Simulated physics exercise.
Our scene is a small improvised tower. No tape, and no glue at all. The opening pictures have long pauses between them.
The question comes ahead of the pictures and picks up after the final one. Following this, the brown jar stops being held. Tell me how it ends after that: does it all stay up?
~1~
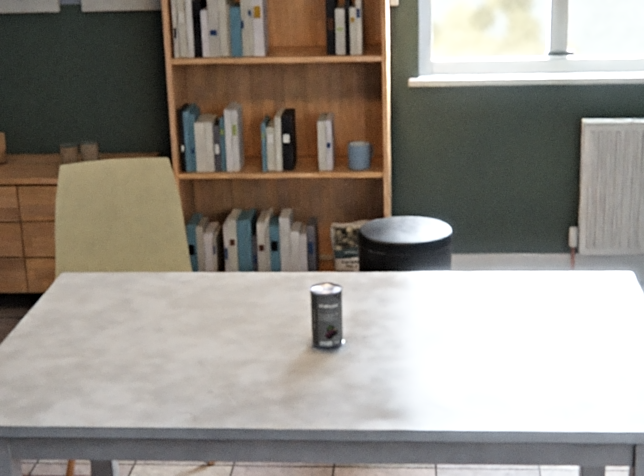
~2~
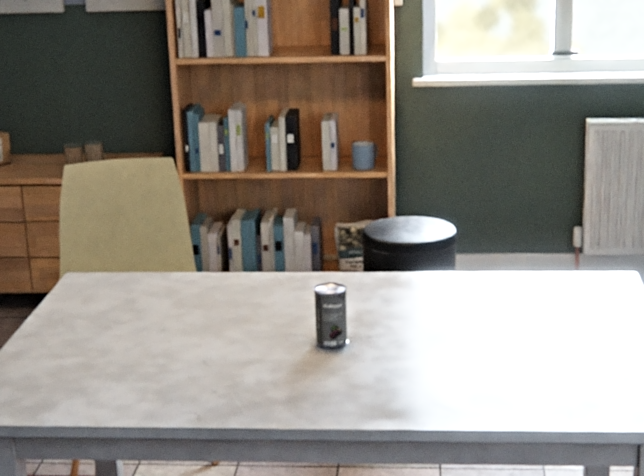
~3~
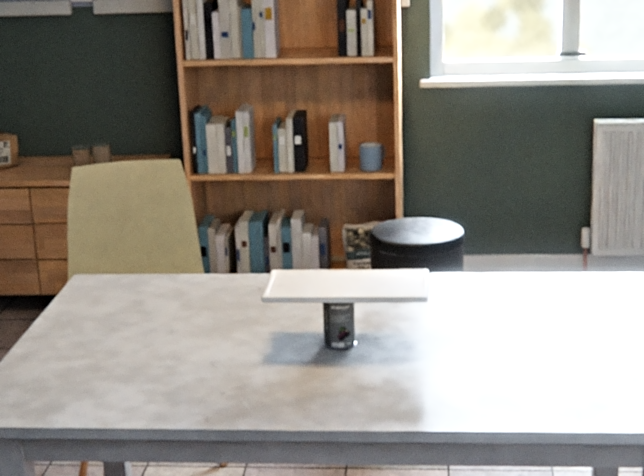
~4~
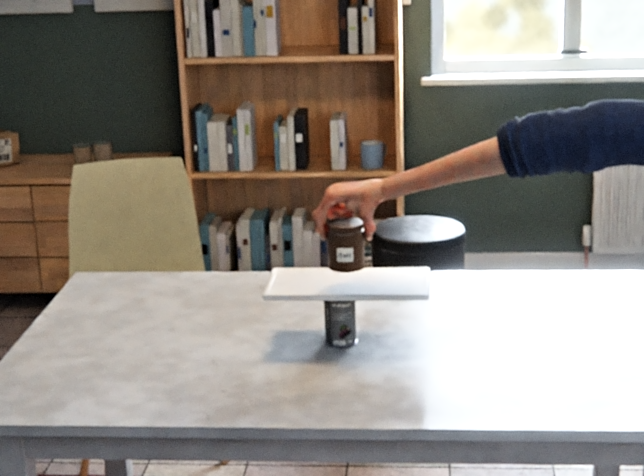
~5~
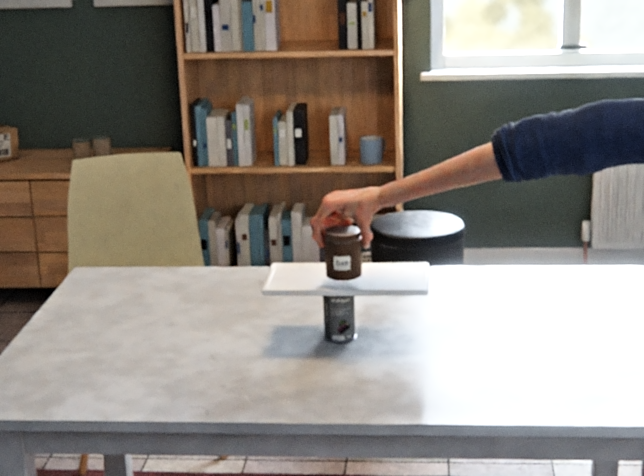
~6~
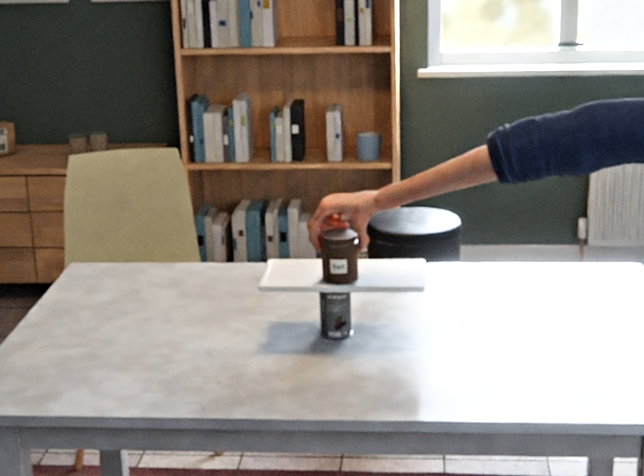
Yes.
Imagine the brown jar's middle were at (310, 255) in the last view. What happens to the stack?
Result: The stack stays stable.
Then, 0.40 s later than the last frame, all is still.
Then, 1.30 s later than the last frame, brown jar resting near (340, 257).
When it is over, all 3 as before. End places, in pixels of the last picture, brown jar near (340, 257). The stack stays up.
